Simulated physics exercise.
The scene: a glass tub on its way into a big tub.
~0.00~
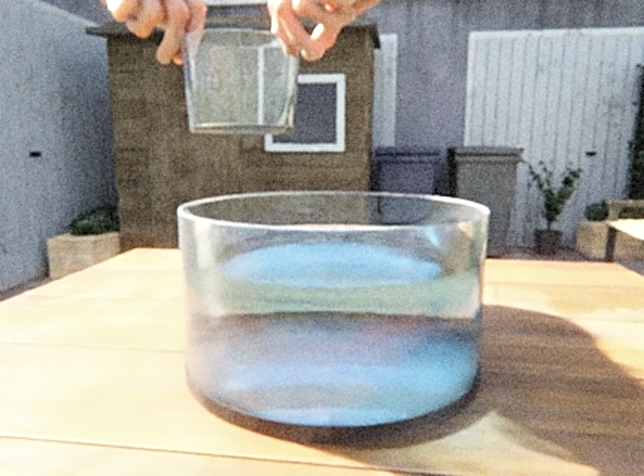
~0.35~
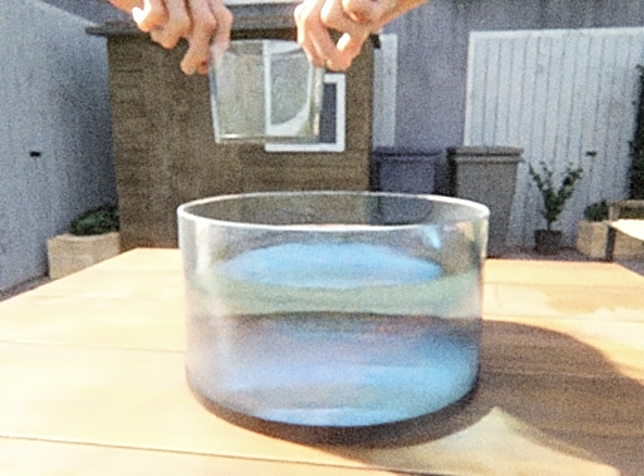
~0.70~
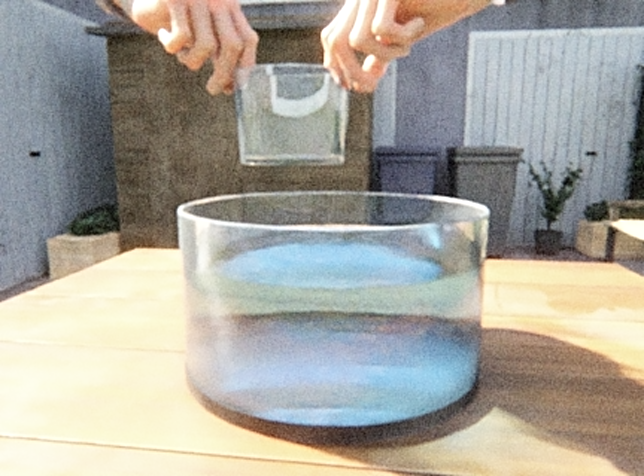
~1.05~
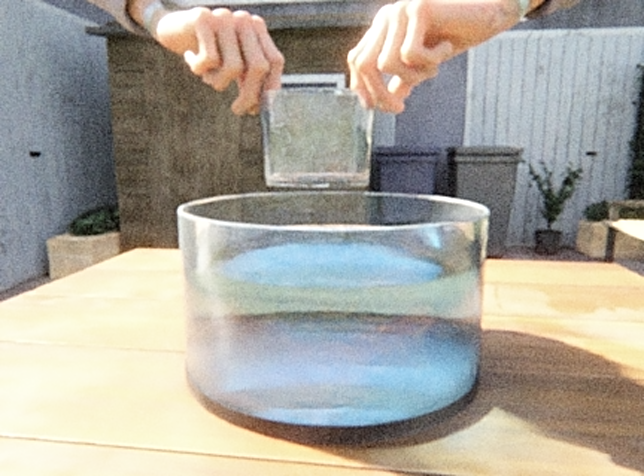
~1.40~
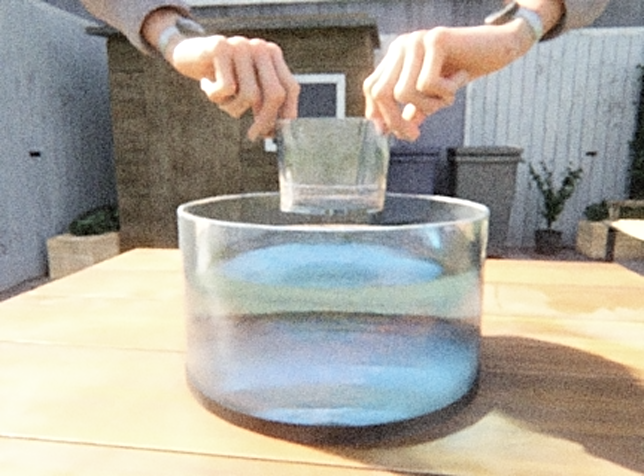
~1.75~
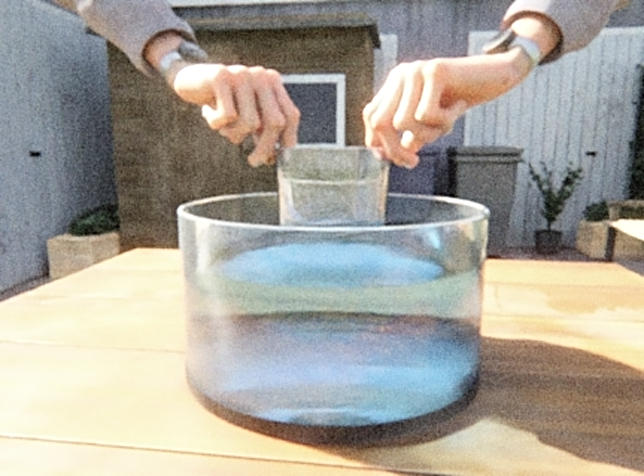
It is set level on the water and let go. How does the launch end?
It floats.
After 2.2 s, the tub dips into the water.
After 2.8 s, it bobs and steadies.
After 5.0 s, the tub floats with most of its side showing.
